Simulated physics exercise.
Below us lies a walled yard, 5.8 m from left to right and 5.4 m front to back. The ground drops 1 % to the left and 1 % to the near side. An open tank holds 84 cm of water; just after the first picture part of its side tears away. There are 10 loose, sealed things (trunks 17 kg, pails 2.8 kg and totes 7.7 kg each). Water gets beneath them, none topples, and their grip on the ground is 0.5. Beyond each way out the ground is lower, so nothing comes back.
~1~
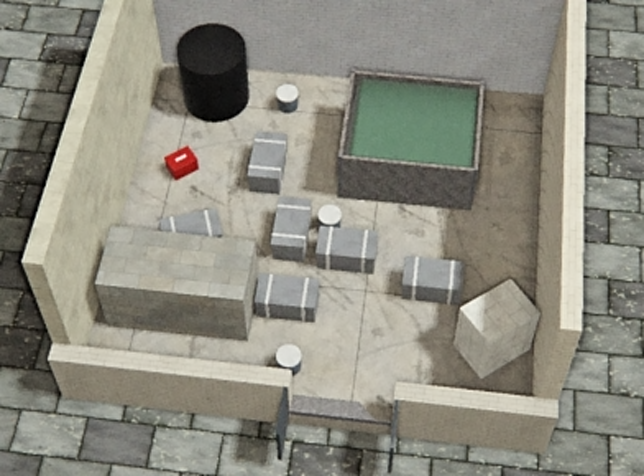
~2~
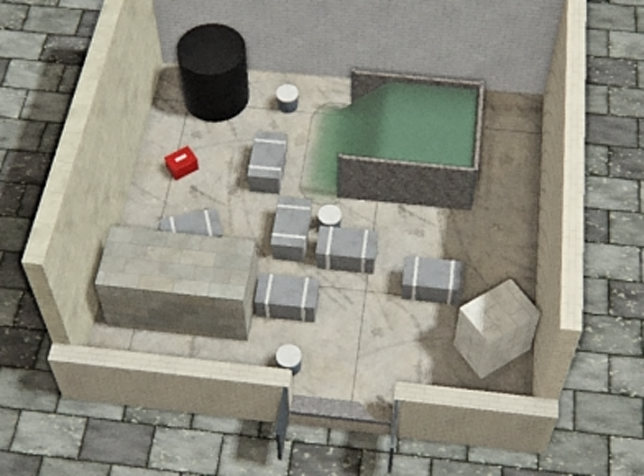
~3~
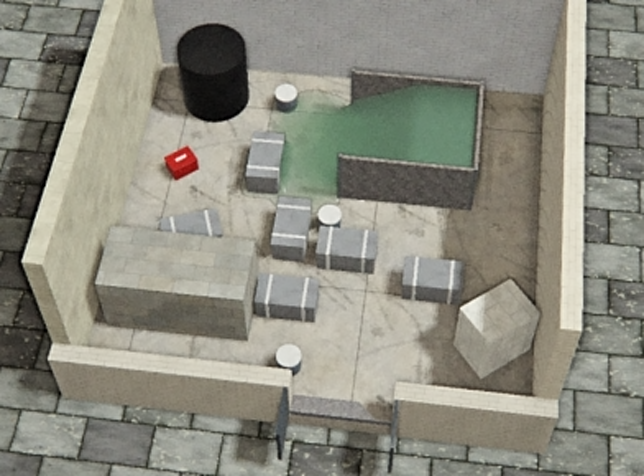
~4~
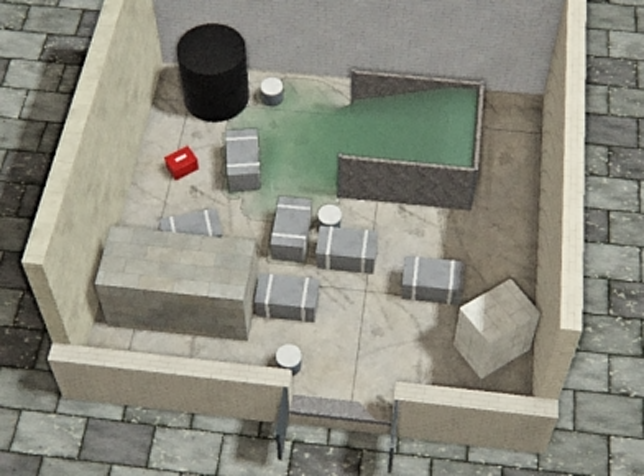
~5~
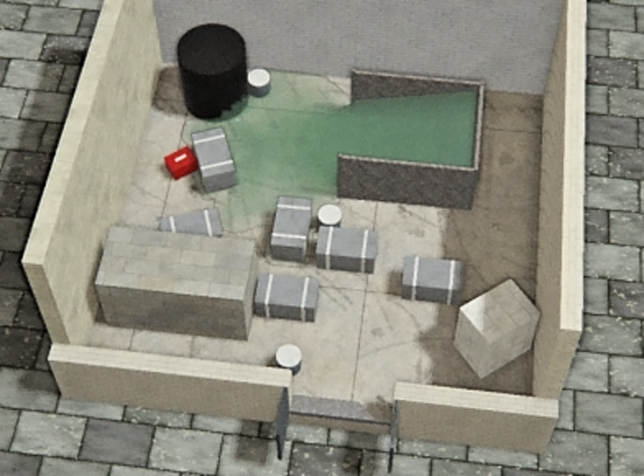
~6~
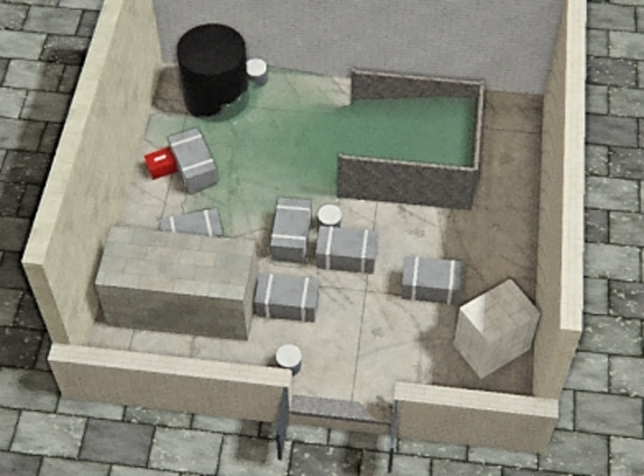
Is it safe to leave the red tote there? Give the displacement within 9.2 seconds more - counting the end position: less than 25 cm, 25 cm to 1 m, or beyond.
The red tote gets carried off.
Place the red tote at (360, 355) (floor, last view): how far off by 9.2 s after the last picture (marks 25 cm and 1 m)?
It gets carried off.
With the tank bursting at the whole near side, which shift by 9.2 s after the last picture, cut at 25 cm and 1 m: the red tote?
Then the red tote barely shifts.
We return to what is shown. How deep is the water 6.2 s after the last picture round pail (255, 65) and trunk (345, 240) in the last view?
About 6 and 12 cm.
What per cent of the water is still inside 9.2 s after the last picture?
About 90 per cent.
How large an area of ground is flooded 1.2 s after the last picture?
Some 13 m2.
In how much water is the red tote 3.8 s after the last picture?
Roughly 21 cm.
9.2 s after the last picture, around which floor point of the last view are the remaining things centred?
Around (341, 276).
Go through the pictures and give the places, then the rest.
The first picture shows the red tote at (181, 158) rests on the ground; water covers 2.6 m2; 0 of 10 have shifted.
The second picture shows the red tote at (181, 158) rests on the ground; water covers 3.6 m2; 0 of 10 have shifted.
The third picture shows the red tote at (181, 158), on the bottom; 4.9 m2 under water; 0 of 10 have shifted.
The fourth picture shows the red tote at (181, 158), on the bottom; 6.2 m2 under water; 2 of 10 have shifted.
The fifth picture shows the red tote at (181, 158), on the bottom; 7.6 m2 under water; 2 of 10 have shifted.
The sixth picture shows the red tote at (160, 158) rests on the ground, 30 cm from its start; water covers 8.9 m2; 3 of 10 have shifted.
Then, 1.2 s after the last picture the red tote is near (130, 200), 1.1 m from its start, afloat; 0 of 10 are out; 4 afloat.
Then, 3.8 s after the last picture the red tote is near (123, 244), 1.7 m from its start, afloat; 0 of 10 are out; 7 afloat.
Then, 6.2 s after the last picture the red tote is near (124, 249), 1.7 m from its start, afloat; 0 of 10 are out; 10 afloat.
Then, 9.2 s after the last picture the red tote is near (124, 249), 1.7 m from its start, afloat; 0 of 10 are out; 10 afloat.
